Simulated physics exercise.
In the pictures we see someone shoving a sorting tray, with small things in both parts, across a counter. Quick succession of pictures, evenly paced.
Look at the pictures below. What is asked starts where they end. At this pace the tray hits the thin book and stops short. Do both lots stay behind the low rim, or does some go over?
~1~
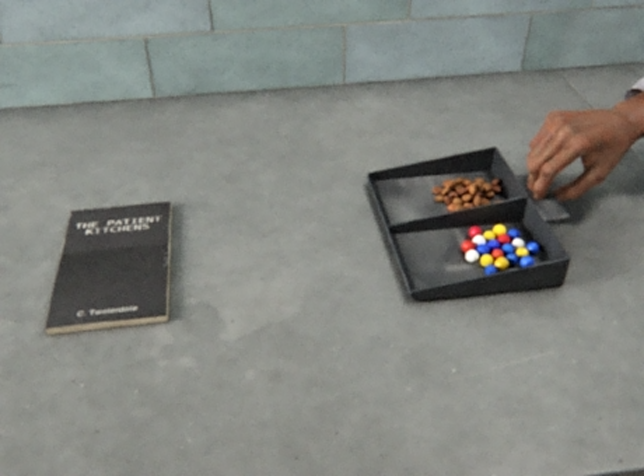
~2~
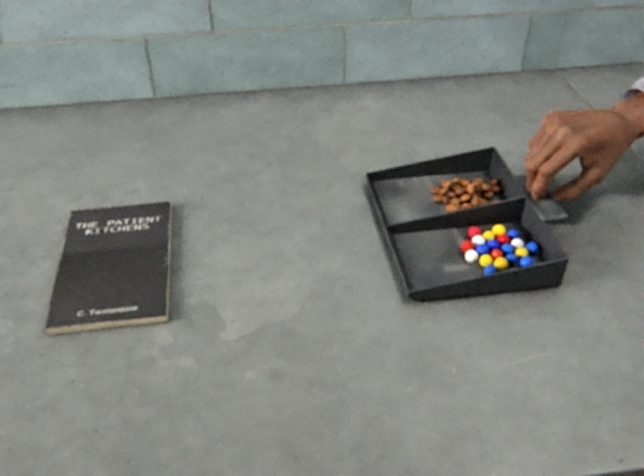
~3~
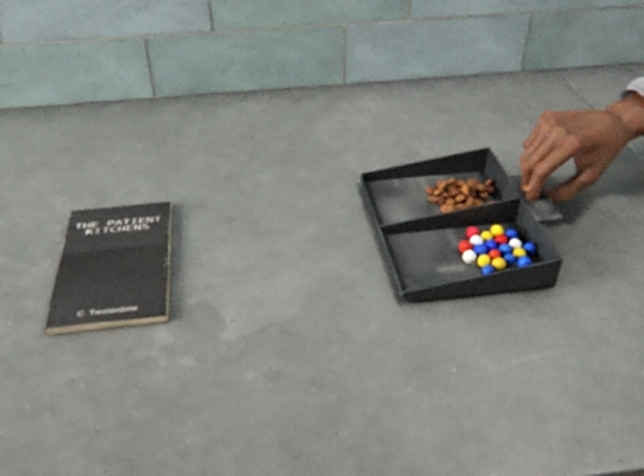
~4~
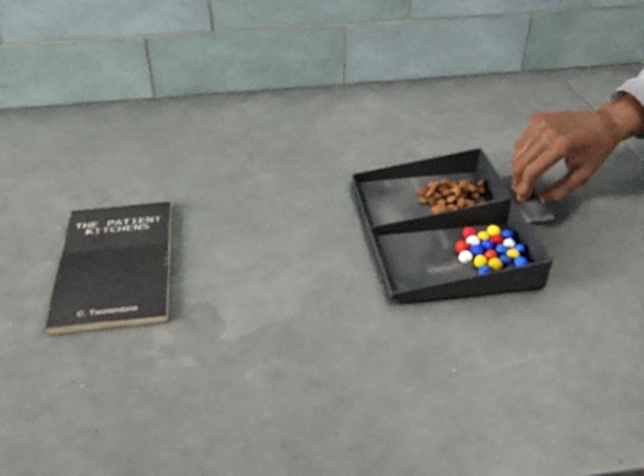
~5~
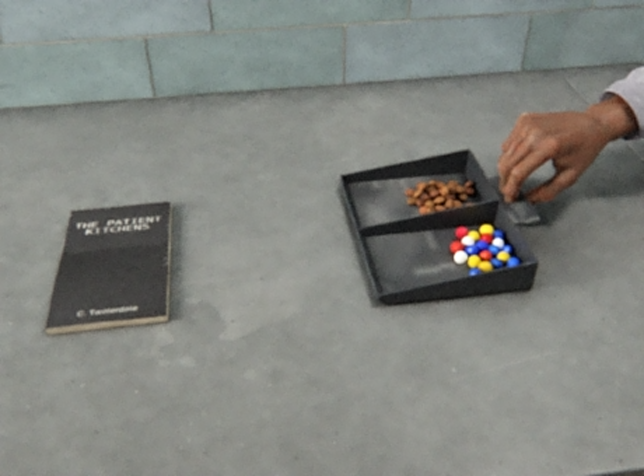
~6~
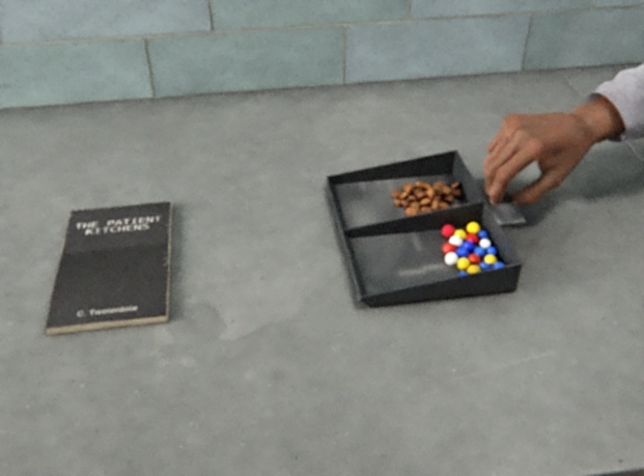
The front batch stays behind it; the back batch stays behind it.
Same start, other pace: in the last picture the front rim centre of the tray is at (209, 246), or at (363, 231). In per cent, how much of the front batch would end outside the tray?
First pace 70 %, second pace 0 %.
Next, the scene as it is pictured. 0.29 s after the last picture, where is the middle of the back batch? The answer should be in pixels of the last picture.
Near (347, 206).
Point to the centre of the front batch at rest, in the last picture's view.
I'd put the centre roughly at (201, 282).
Then, 0.29 s after the last picture, tray still sliding, front rim near (262, 241); front batch all inside; back batch all inside.
Then, 0.68 s after the last picture, tray stopped at the thin book; front batch all inside; back batch all inside.
Then, 0.89 s after the last picture, tray stopped at the thin book; front batch all inside, moved towards the front rim; back batch all inside.
At rest, tray stopped at the thin book; front batch all inside, moved towards the front rim; back batch all inside.
